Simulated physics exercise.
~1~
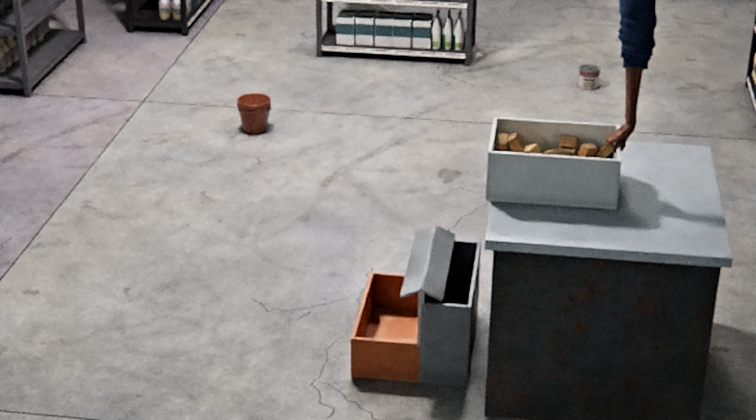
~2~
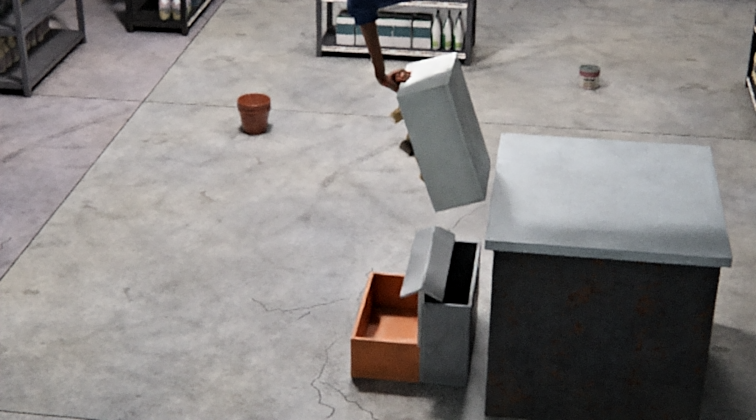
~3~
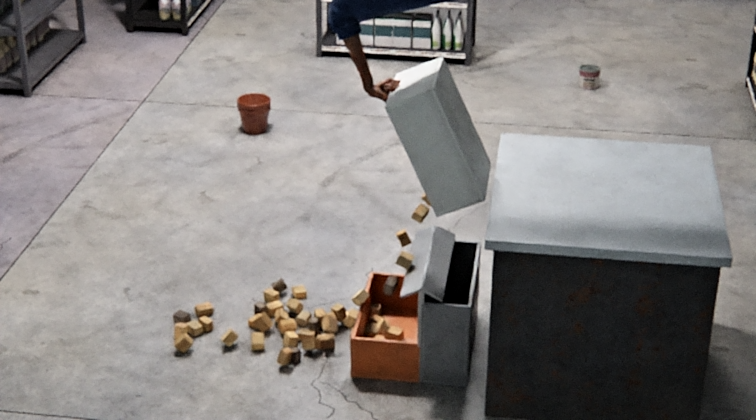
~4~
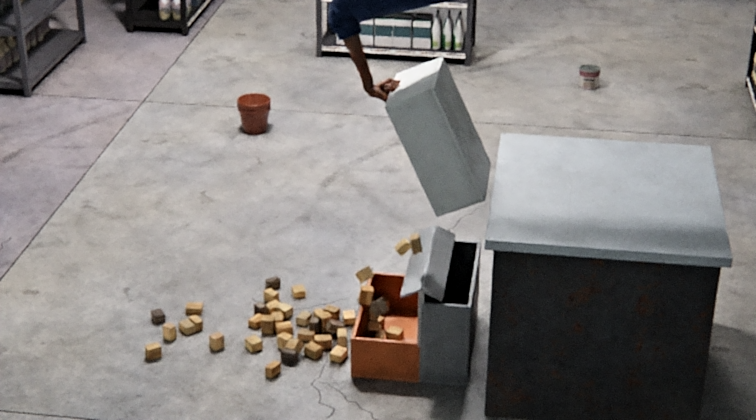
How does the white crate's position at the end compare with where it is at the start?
At the start the white crate sits level on top of the bench, while at the end it is held steeply tipped in the air to the left of the bench, above the totes.
